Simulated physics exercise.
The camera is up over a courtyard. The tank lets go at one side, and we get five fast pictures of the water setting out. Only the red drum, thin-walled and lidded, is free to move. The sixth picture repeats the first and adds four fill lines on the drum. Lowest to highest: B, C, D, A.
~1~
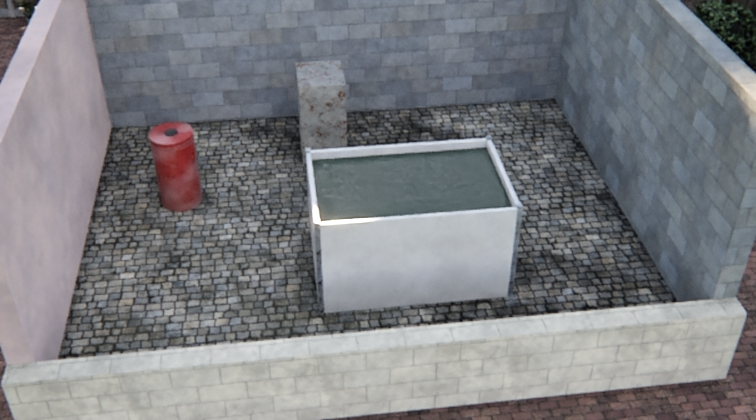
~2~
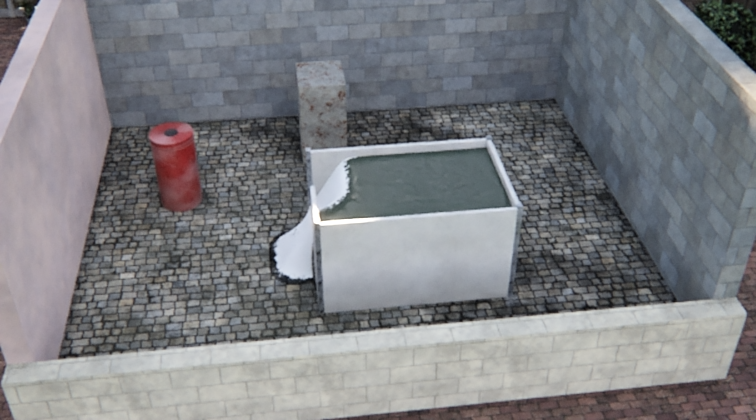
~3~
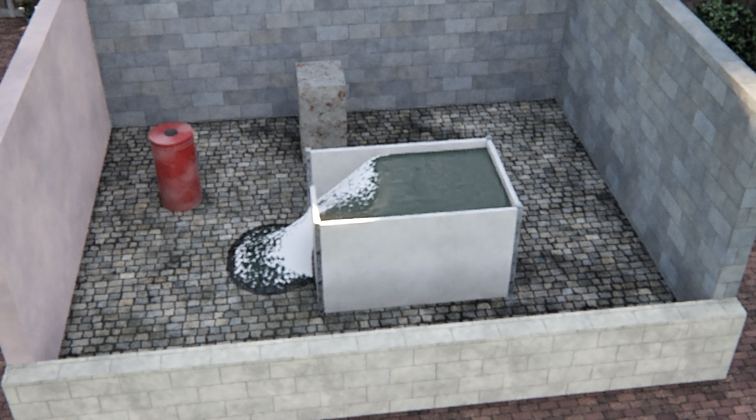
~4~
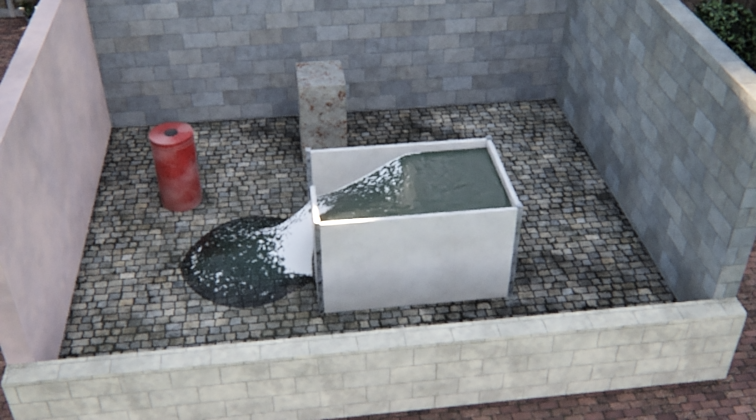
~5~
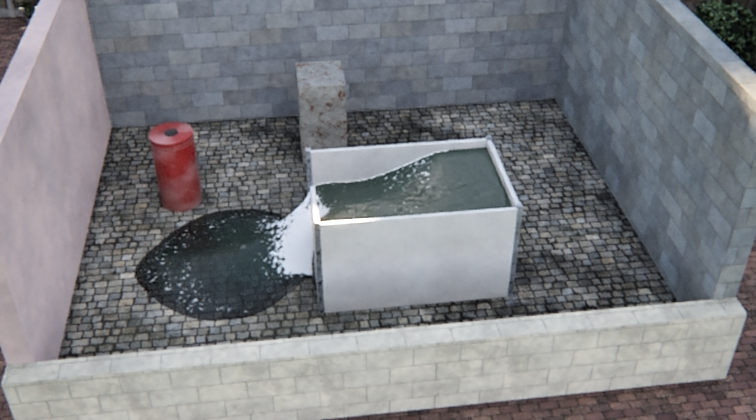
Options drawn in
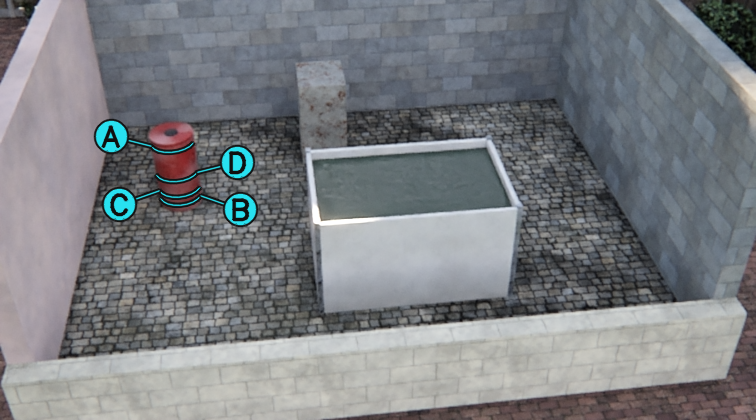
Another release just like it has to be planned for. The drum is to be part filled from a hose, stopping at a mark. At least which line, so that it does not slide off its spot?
Mark D just does it.
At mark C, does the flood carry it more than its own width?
Yes, it does.
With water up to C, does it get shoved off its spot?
Yes.
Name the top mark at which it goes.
It is C.
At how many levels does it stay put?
Two.
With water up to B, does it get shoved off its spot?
Yes.
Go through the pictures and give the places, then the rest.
The first picture shows lid of the red drum at (171, 133); tank full, its middle at (409, 185).
In the second picture, 1 % of the ground wet, in view closest to the drum at (289, 233).
In the third picture, 3 % of the ground wet, in view closest to the drum at (256, 231).
In the fourth picture, 6 % of the ground wet, in view closest to the drum at (217, 232).
The fifth picture shows lid of the red drum at (171, 133); 9 % of the ground wet, in view closest to the drum at (190, 225).
On the marked copy, A at (171, 152); B at (180, 205); C at (178, 197); D at (176, 181); from the bottom up B, C, D, A.
With A, it does not move.
With B, it is pushed about 4 times its own width away.
With C, it is pushed about 3 times its own width away.
With D, it shifts by a finger or two and stays.
